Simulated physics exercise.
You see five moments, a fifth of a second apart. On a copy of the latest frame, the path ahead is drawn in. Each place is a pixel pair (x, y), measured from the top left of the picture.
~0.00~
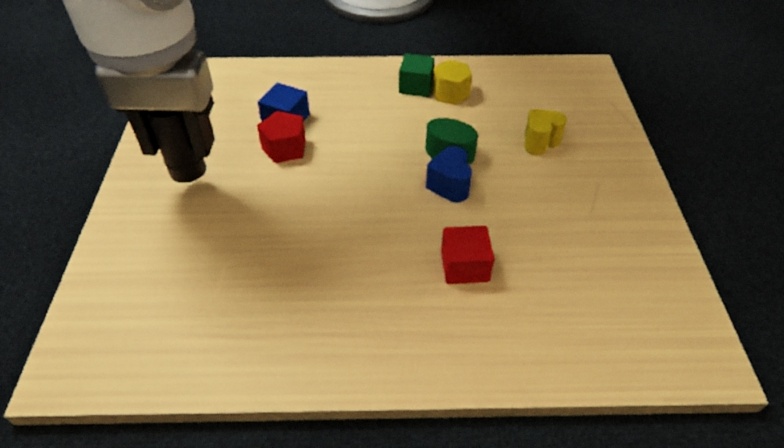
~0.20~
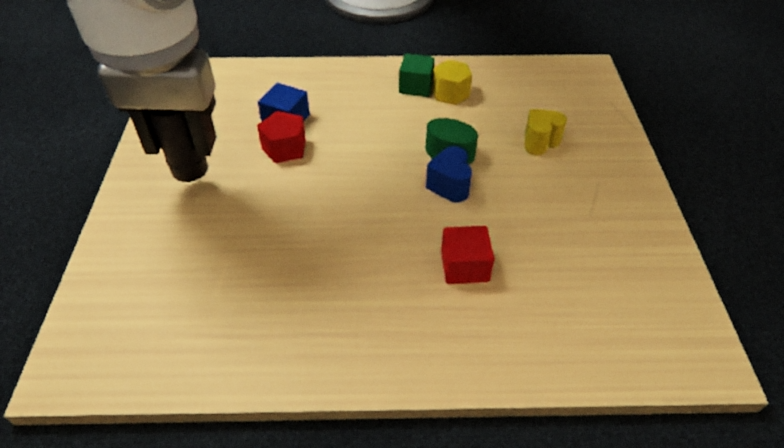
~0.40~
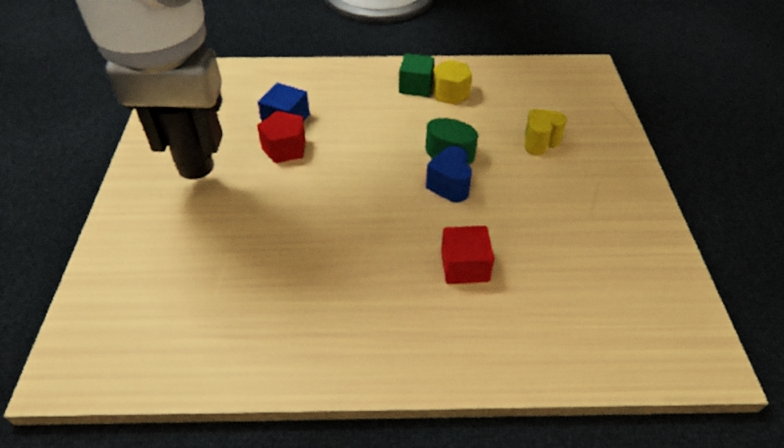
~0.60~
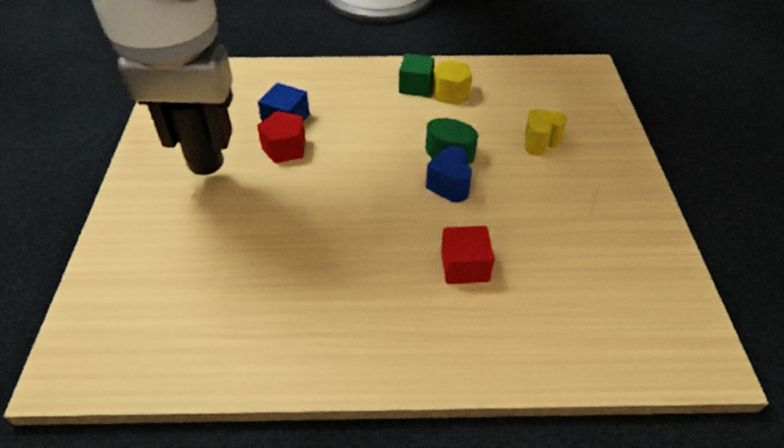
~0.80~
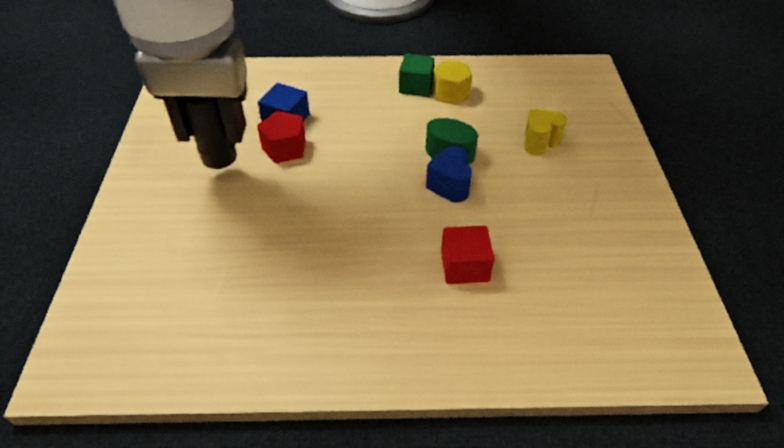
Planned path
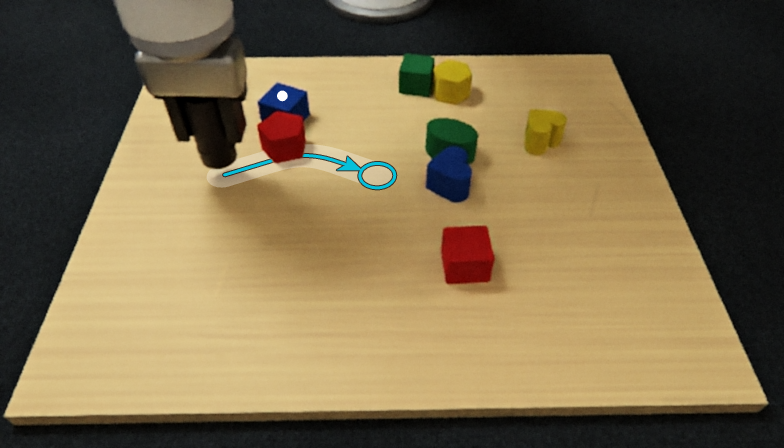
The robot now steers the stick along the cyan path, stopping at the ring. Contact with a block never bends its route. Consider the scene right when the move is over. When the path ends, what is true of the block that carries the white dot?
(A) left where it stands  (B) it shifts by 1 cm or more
B
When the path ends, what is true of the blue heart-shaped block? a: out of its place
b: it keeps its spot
I choose b.
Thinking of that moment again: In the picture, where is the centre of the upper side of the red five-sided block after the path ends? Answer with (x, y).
The centre of its top face lies at (321, 109).
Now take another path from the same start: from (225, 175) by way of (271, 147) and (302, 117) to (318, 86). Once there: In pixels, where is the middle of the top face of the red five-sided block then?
It should be at about (327, 107).
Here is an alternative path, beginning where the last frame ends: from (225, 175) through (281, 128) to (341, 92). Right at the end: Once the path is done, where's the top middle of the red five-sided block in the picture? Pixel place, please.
In the picture, it is at (308, 116).
The line goes from (225, 175) over (277, 159) and (329, 159) to (377, 175); the dot is on the blue square.
On the path given first. One third of the way, stick at (274, 143); red five-sided block at (300, 117), turned 15° anticlockwise; blue square at (287, 92), turned 20° anticlockwise.
Two thirds of the way, stick at (328, 143); red five-sided block at (321, 109), turned 50° anticlockwise; blue square at (289, 91), turned 35° anticlockwise.
At the end, stick at (377, 159); red five-sided block at (321, 109), turned 50° anticlockwise; blue square at (289, 91), turned 35° anticlockwise; blue heart-shaped block unmoved.
